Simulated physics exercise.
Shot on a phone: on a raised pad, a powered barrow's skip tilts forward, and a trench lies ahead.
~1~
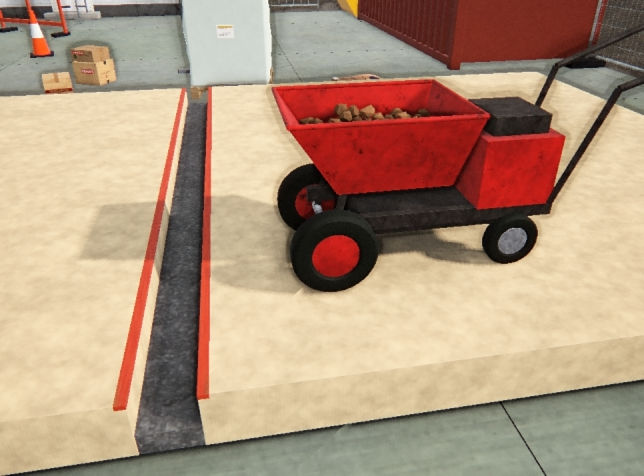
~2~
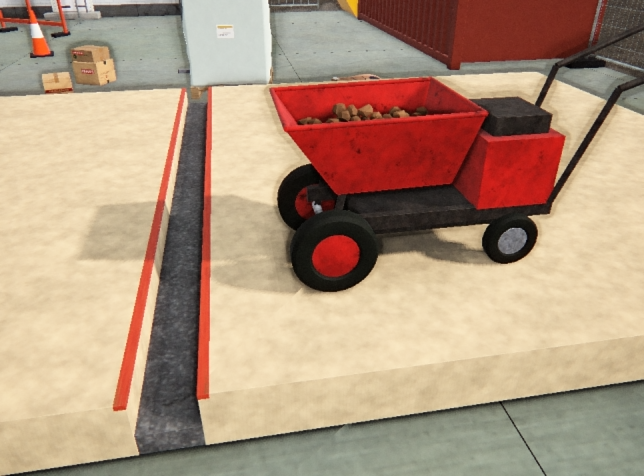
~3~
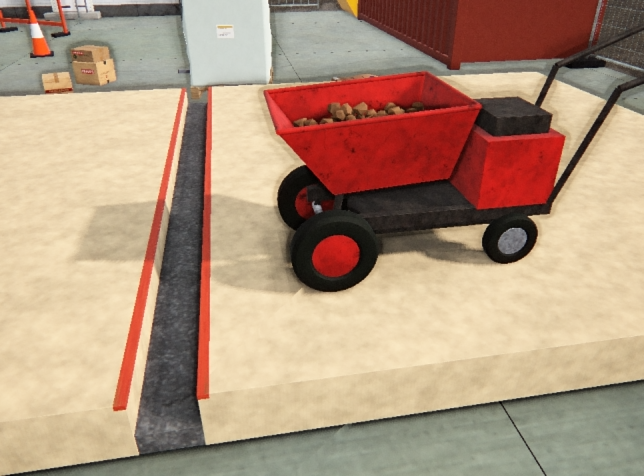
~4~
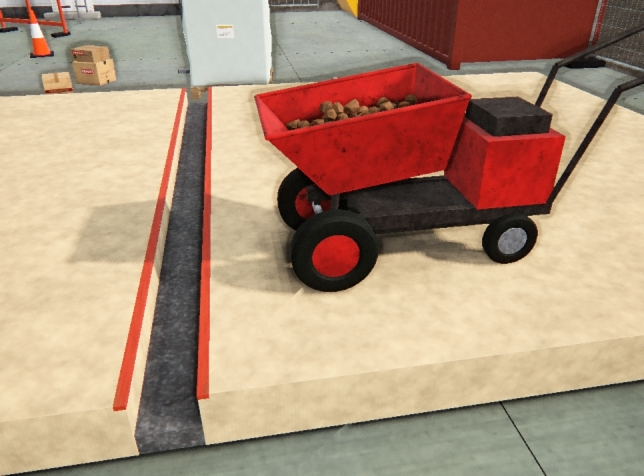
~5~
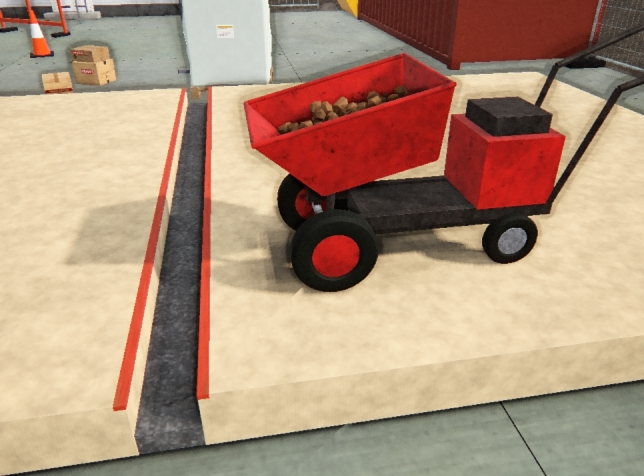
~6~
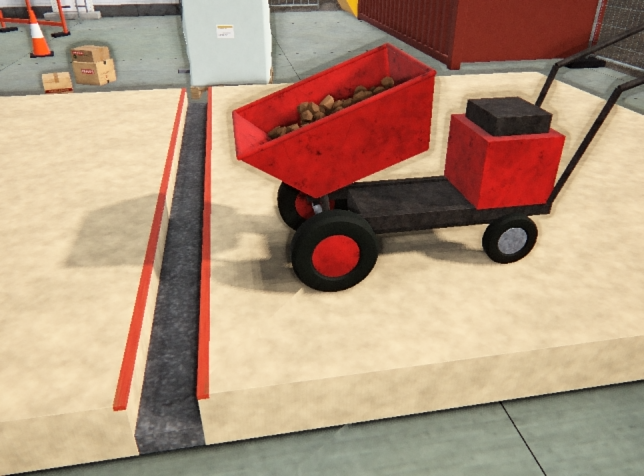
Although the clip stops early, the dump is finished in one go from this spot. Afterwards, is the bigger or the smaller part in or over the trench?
The bigger part is.
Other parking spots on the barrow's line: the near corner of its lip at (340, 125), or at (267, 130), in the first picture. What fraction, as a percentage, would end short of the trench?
Trial 1 around 30 %, trial 2 around 0 %.
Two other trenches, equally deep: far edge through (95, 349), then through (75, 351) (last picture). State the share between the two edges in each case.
100 %, 100 %.
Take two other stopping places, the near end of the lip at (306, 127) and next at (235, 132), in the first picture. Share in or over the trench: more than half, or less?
Respectively: The bigger portion, a smaller portion.
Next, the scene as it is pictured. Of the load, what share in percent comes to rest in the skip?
That comes to about 0 per cent or so.
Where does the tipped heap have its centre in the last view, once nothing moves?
Resting centre, last frame: Roughly (172, 279).
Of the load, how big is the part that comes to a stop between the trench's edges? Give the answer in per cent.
It works out to roughly 80 percent of the load.
Soon after the last picture, skip tipped steeply; all in the skip.
A little later, skip tipped right over; nearly all in the skip; a small part in or heaped over the trench; a stray few falling.
Later still, skip tipped right over; about a third in the skip; about half in or heaped over the trench; a small part beyond it.
By the end, skip tipped right over; a stray few short of the trench; most in or heaped over the trench; about a quarter beyond it.
